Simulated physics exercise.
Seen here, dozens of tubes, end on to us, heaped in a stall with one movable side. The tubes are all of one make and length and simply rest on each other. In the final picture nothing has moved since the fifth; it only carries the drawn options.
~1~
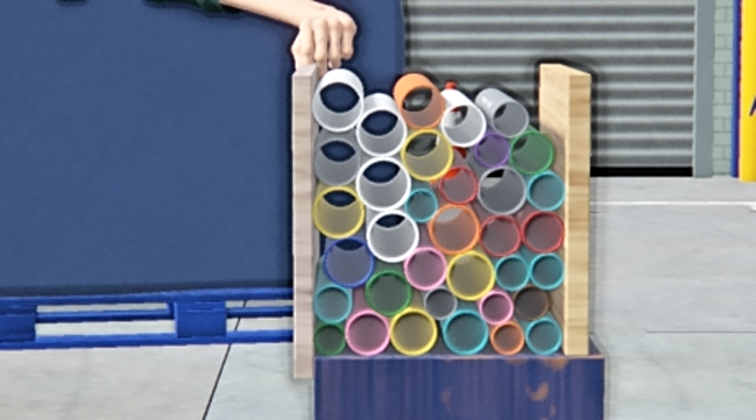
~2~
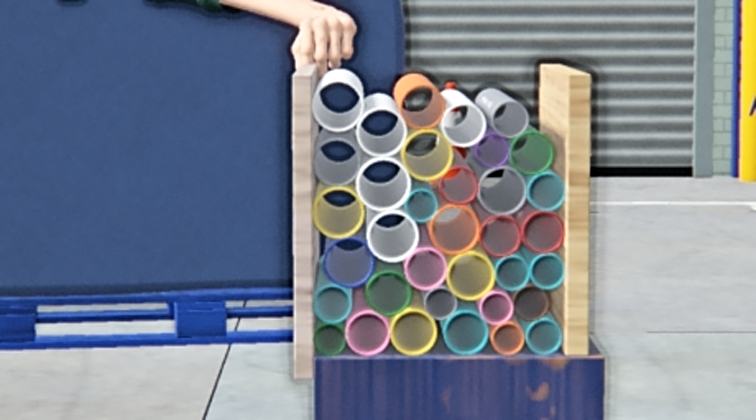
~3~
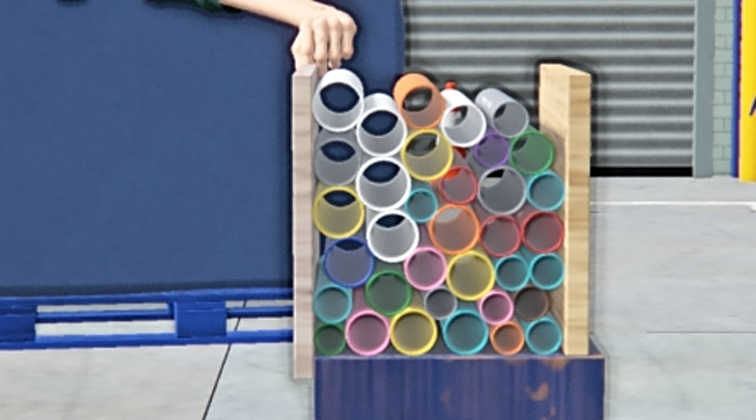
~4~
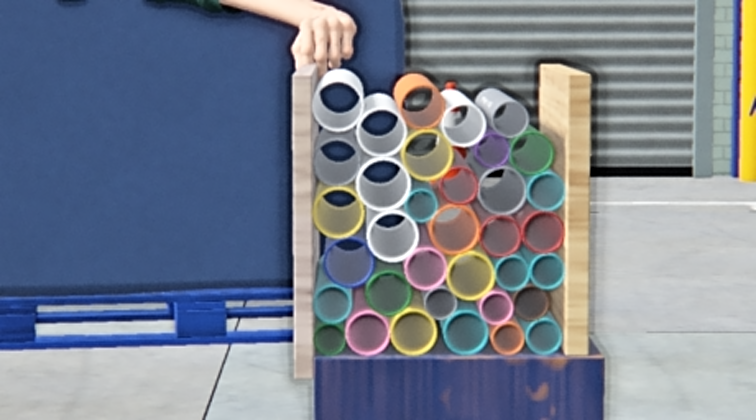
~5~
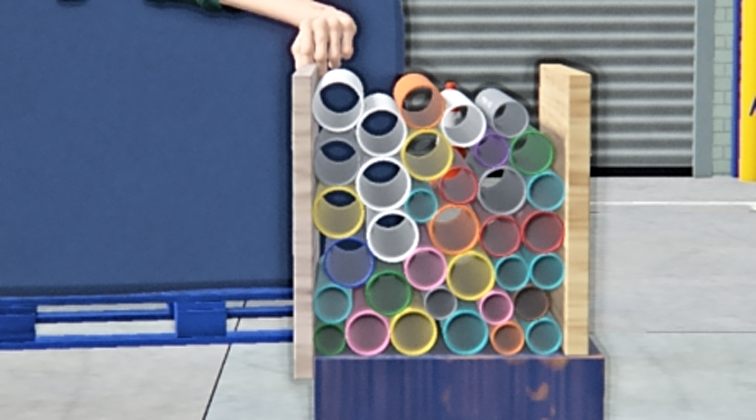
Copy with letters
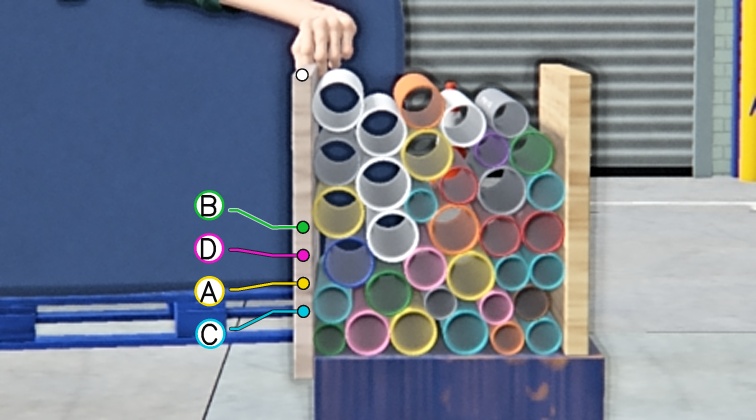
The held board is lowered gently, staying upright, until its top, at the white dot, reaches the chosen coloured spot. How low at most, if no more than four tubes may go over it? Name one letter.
It can be let down to B.
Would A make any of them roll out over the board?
Yes, at A.
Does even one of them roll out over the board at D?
Yes.
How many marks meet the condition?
One of them.
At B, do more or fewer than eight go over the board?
It loses fewer than eight.
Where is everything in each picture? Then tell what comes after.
In the first picture, a green tube (532, 154); side board (307, 209); a green tube (330, 339).
In the second picture, a green tube (330, 339); a turquoise tube (544, 336).
In the third picture, a pink tube (496, 308); a white tube (393, 236).
In the fourth picture, a turquoise tube (548, 272); a red tube (459, 186).
In the fifth picture, a green tube (532, 154); side board (307, 209); a green tube (330, 339).
On the marked copy, A at (303, 283); B at (303, 227); C at (303, 311); D at (303, 256); the white dot at (302, 75).
Following B. Soon after the start, top of the board (313, 144).
Later, top of the board (313, 223).
In the end, top of the board (313, 227), four out over the board.
As for the rest, A more than four out over the board; C more than four out over the board; D more than four out over the board.
